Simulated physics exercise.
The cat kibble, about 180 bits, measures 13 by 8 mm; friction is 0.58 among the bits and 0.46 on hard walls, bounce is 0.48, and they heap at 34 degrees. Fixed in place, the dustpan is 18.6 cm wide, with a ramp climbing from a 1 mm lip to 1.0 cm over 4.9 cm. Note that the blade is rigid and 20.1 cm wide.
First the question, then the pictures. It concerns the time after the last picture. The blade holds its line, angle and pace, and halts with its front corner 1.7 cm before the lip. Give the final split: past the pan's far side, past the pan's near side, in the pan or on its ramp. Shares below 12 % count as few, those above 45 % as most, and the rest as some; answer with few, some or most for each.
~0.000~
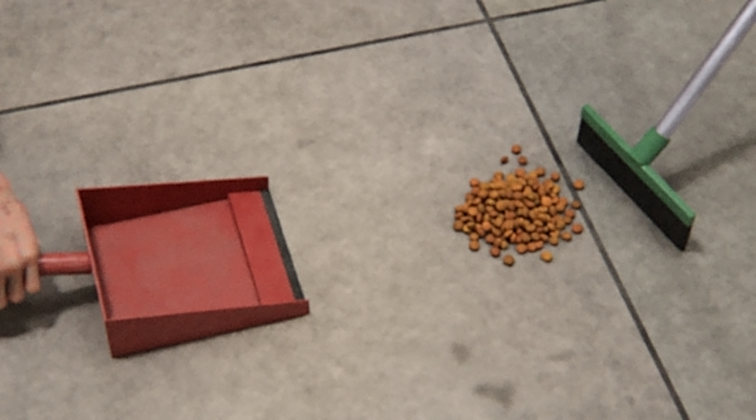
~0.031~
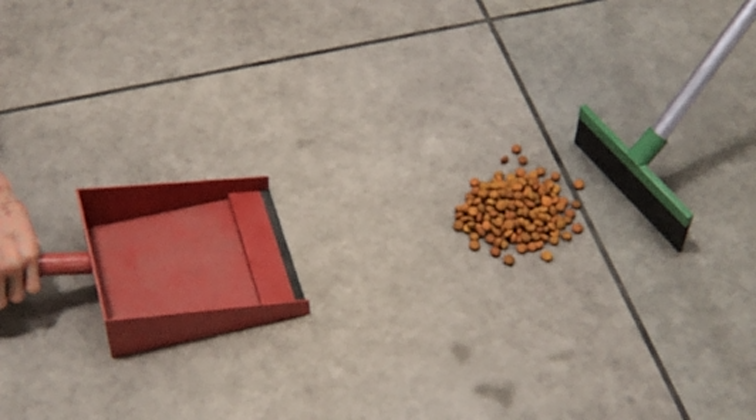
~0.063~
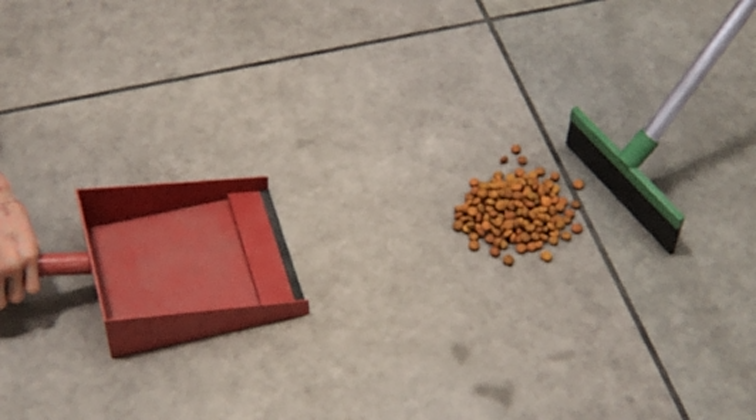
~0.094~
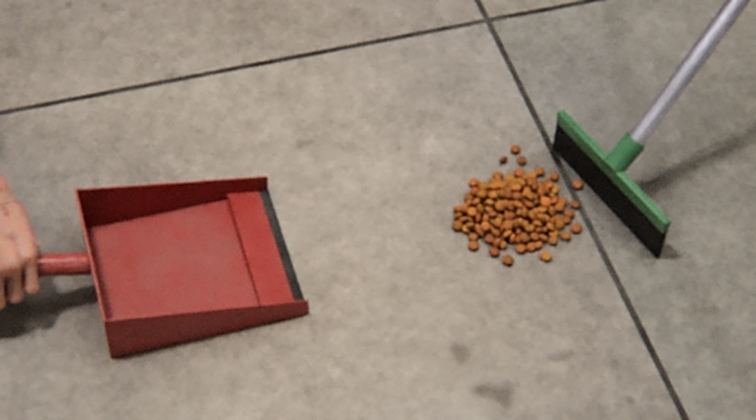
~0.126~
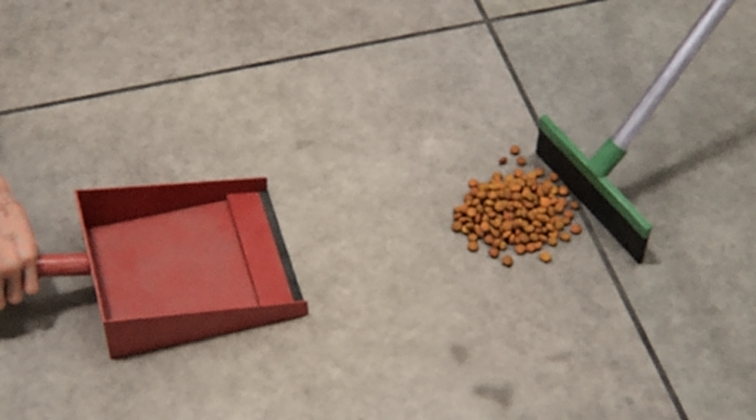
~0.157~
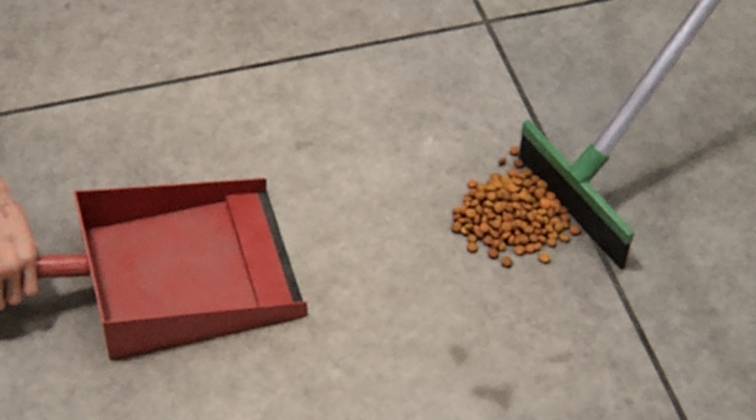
Final split: Far side: Few; near side: Some; pan: Some.
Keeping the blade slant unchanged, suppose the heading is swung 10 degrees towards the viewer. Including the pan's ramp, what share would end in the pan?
Then about 20 per cent.
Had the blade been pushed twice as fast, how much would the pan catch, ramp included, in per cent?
It would be near 55 per cent.
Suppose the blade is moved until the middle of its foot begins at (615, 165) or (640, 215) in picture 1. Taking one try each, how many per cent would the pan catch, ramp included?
15 and 20 per cent, roughly.
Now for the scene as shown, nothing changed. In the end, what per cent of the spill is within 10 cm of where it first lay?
I'd estimate roughly 0 per cent.
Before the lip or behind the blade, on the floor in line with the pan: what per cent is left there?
That works out near 50 percent.
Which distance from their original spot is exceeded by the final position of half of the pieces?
26 cm or thereabouts.
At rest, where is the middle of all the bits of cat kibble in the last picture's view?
Resting centre estimate: Around (306, 279).
After 0.37 s, middle of the blade 19 cm from the lip; 0 % over the lip, far side 0 %, near side 15 %.
After 0.51 s, middle of the blade 9 cm from the lip; 0 % over the lip, far side 0 %, near side 25 %.
Then, at 0.78 s, middle of the blade 4 cm from the lip; 25 % over the lip, far side 0 %, near side 25 %.
In the end, at 1.1 s, far side 0 %, near side 25 %, pan 25 %, in front of the lip or behind the blade 50 %.
